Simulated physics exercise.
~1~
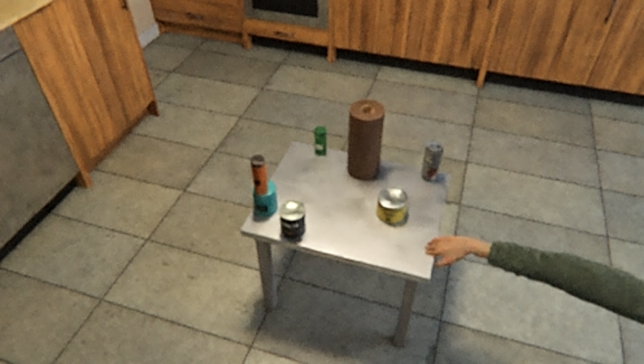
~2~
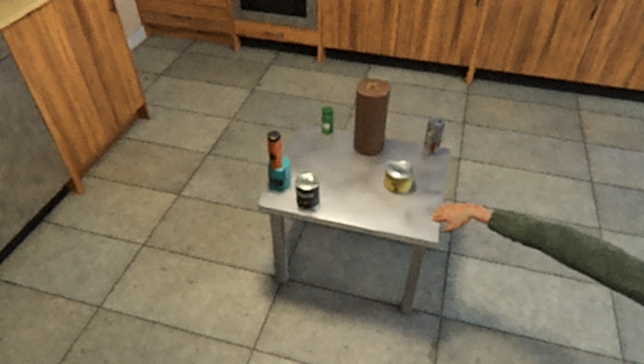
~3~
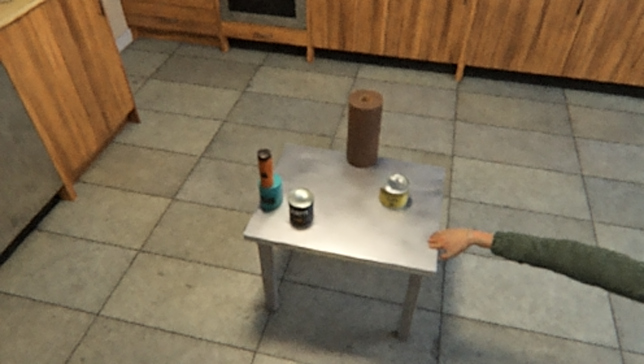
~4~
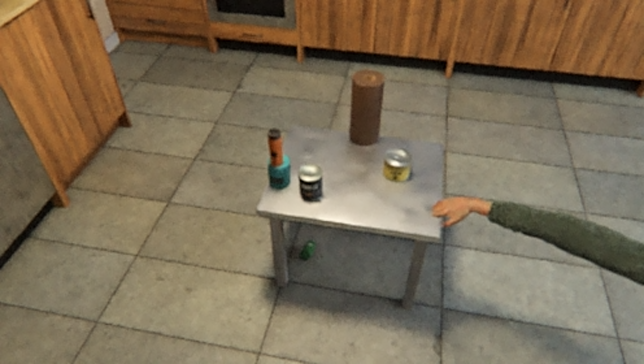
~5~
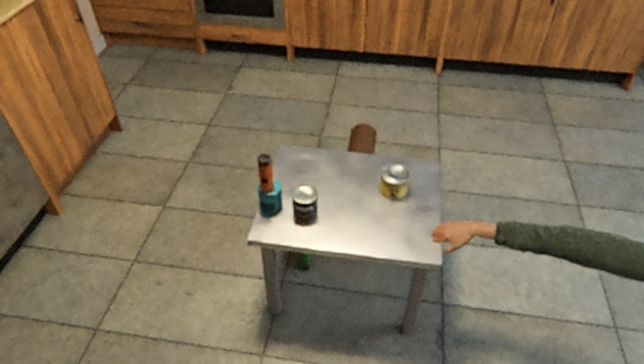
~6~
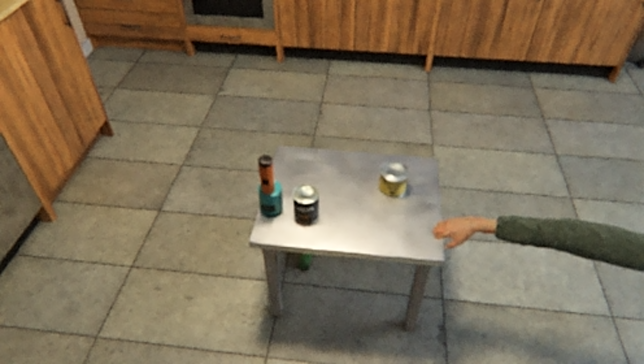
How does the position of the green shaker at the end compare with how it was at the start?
At the start the green shaker stands upright on the table, but by the end it is lying on its side on the floor.
Small table jerking under an outstretched hand, losing its green shaker, grey can and brown roll while four other items stay on top.
